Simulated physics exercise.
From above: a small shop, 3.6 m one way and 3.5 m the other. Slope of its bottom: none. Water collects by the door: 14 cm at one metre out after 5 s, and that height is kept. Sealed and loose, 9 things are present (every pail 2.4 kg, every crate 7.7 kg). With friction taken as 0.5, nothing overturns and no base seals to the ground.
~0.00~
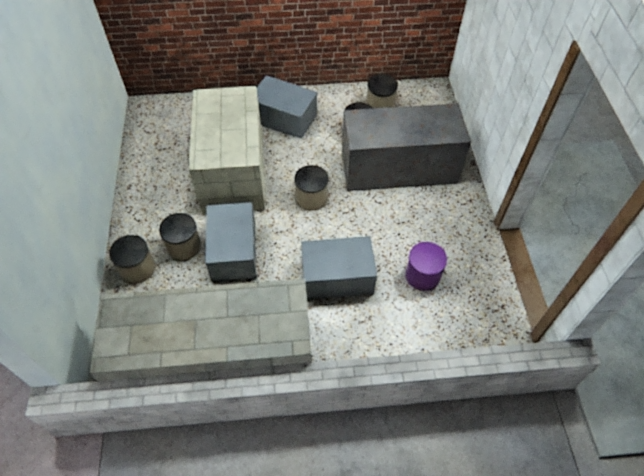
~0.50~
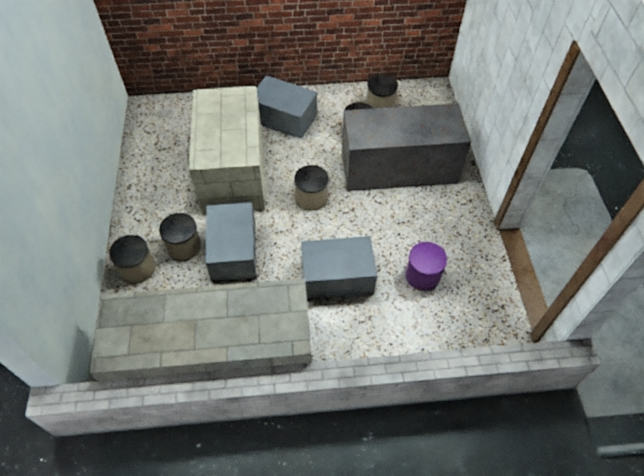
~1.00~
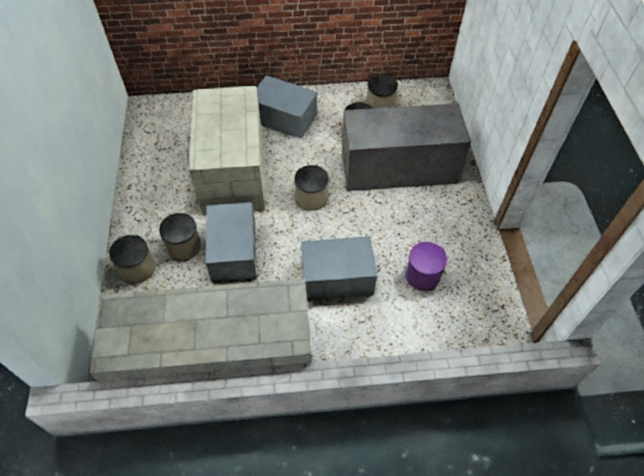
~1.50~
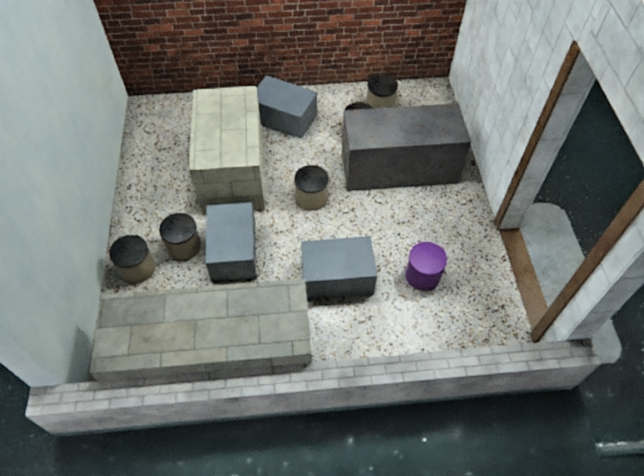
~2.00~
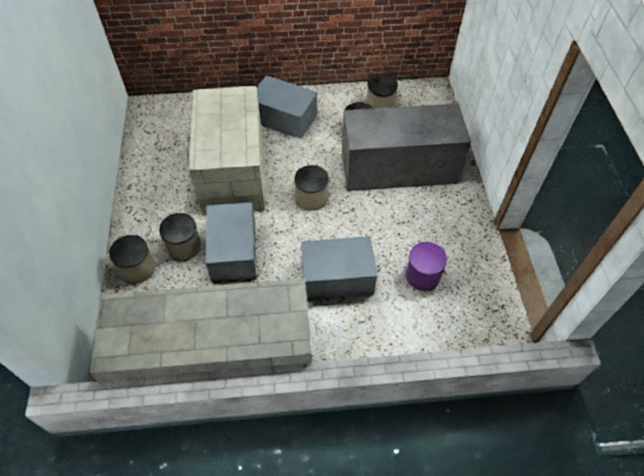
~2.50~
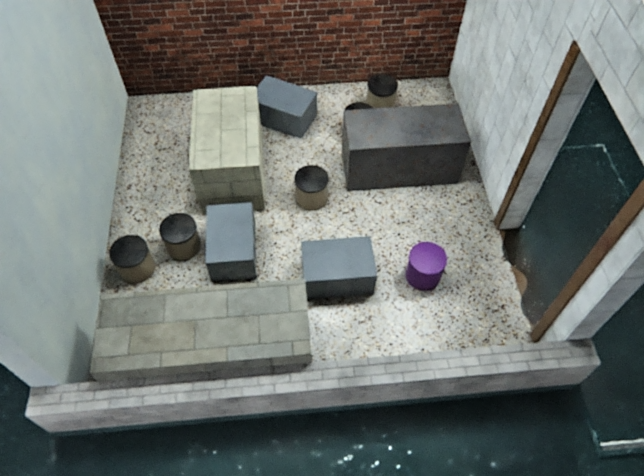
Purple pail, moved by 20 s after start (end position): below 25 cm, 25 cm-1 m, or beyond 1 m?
Displacement: Large.
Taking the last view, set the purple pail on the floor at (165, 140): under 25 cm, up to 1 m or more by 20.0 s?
Looks like it is swept a long way.
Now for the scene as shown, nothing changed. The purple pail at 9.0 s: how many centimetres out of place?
Around 200 cm from the start by that time.
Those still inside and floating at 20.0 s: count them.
I'd say 9 of them.
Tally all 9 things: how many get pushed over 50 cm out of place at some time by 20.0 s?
The total is 9.
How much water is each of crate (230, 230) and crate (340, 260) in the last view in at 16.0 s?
Depth approx. 10 cm / 10 cm.
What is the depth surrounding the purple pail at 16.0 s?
Near 11 cm deep.
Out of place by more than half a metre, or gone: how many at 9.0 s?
My count gives 5.
After 4.0 s the purple pail is near (411, 257), 0.1 m from its start, aground; 0 afloat.
After 9.0 s the purple pail is near (338, 102), 2.0 m from its start, afloat; 6 afloat.
After 16.0 s the purple pail is near (422, 87), 2.0 m from its start, afloat; 9 afloat.
After 20.0 s the purple pail is near (417, 87), 2.0 m from its start, afloat; 9 afloat.
